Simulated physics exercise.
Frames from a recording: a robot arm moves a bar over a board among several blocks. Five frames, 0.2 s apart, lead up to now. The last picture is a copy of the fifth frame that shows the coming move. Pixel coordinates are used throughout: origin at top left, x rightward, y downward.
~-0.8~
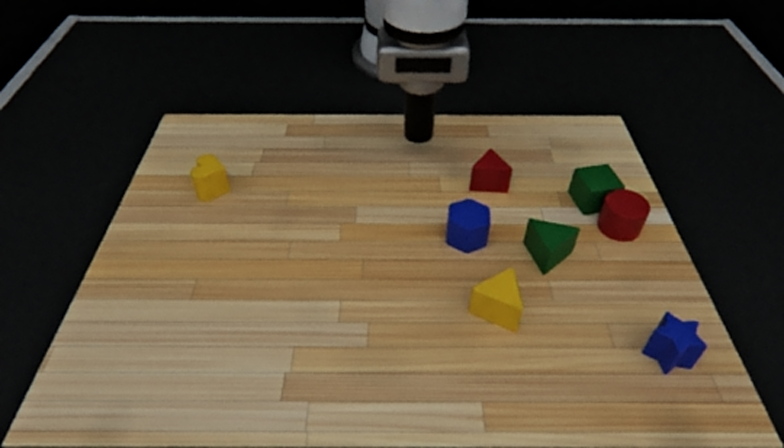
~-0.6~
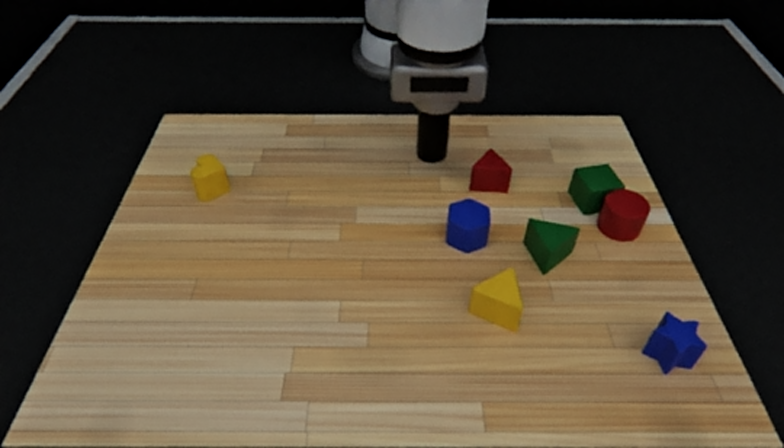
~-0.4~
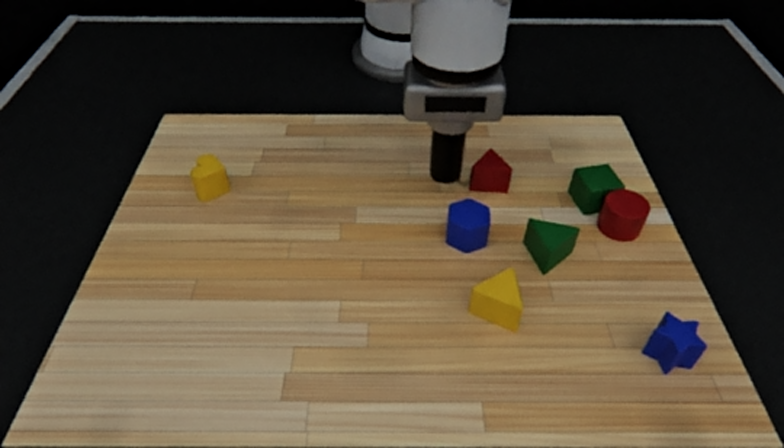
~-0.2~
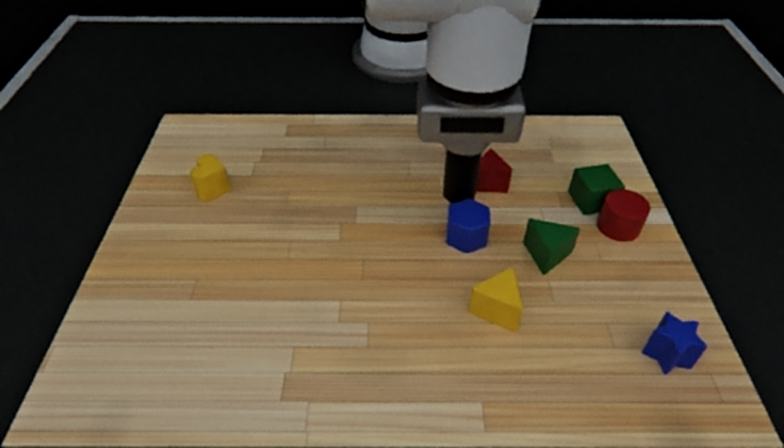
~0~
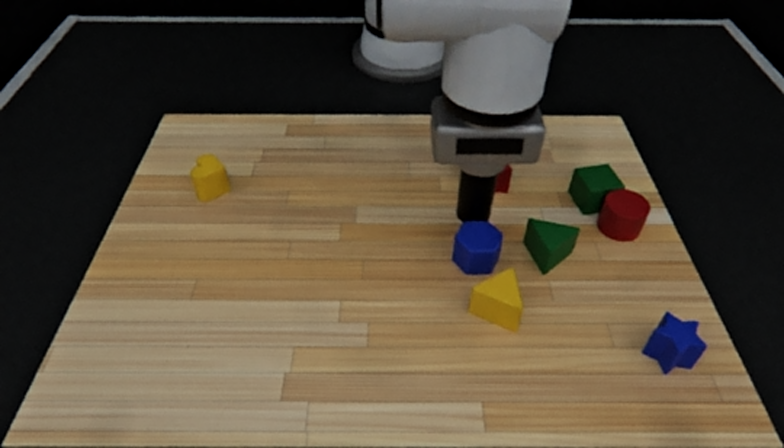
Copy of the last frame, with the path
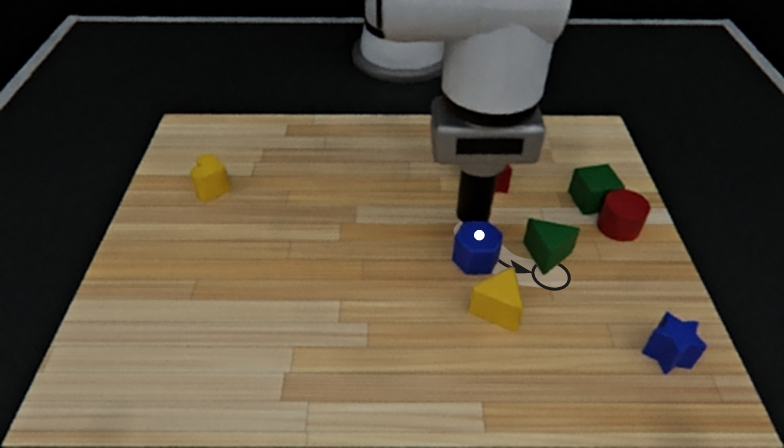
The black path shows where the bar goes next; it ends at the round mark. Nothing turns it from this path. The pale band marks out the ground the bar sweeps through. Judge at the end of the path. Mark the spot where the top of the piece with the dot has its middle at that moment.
Located at (488, 264).
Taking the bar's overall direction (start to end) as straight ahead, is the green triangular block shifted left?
Short answer: Yes.
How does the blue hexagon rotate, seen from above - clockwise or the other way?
Bird's-eye view: Clockwise.
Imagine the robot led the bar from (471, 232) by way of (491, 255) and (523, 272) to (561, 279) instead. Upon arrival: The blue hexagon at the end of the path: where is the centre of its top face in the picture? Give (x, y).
Close to (489, 264).
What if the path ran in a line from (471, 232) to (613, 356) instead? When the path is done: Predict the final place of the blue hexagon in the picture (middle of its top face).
By then it is at (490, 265).
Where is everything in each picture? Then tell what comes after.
The first picture shows lower end of the bar (419, 135), tops of blocks, blue hexagon (470, 213), red triangular block (492, 161), yellow triangular block (503, 287), green triangular block (553, 232).
The second picture shows bar (432, 154), blocks as before.
The third picture shows bar (445, 174), blocks as before.
The fourth picture shows bar (459, 194), blocks as before.
The fifth picture shows bar (473, 214), blue hexagon (479, 235), red triangular block hidden, yellow triangular block (503, 287), green triangular block (553, 232).
The drawn path runs from (471, 232) by way of (490, 252) and (517, 270) to (551, 275); the dot is on the blue hexagon.
What follows on the original path. One third of the way, bar (494, 235); blue hexagon (489, 257), turned 30° clockwise.
Two thirds of the way, bar (521, 252); blue hexagon (488, 264), turned 40° clockwise; yellow triangular block (506, 293).
At the end, bar (556, 258); blue hexagon (488, 264), turned 40° clockwise; red triangular block not moved; yellow triangular block (506, 293); green triangular block (571, 231), turned 45° anticlockwise.
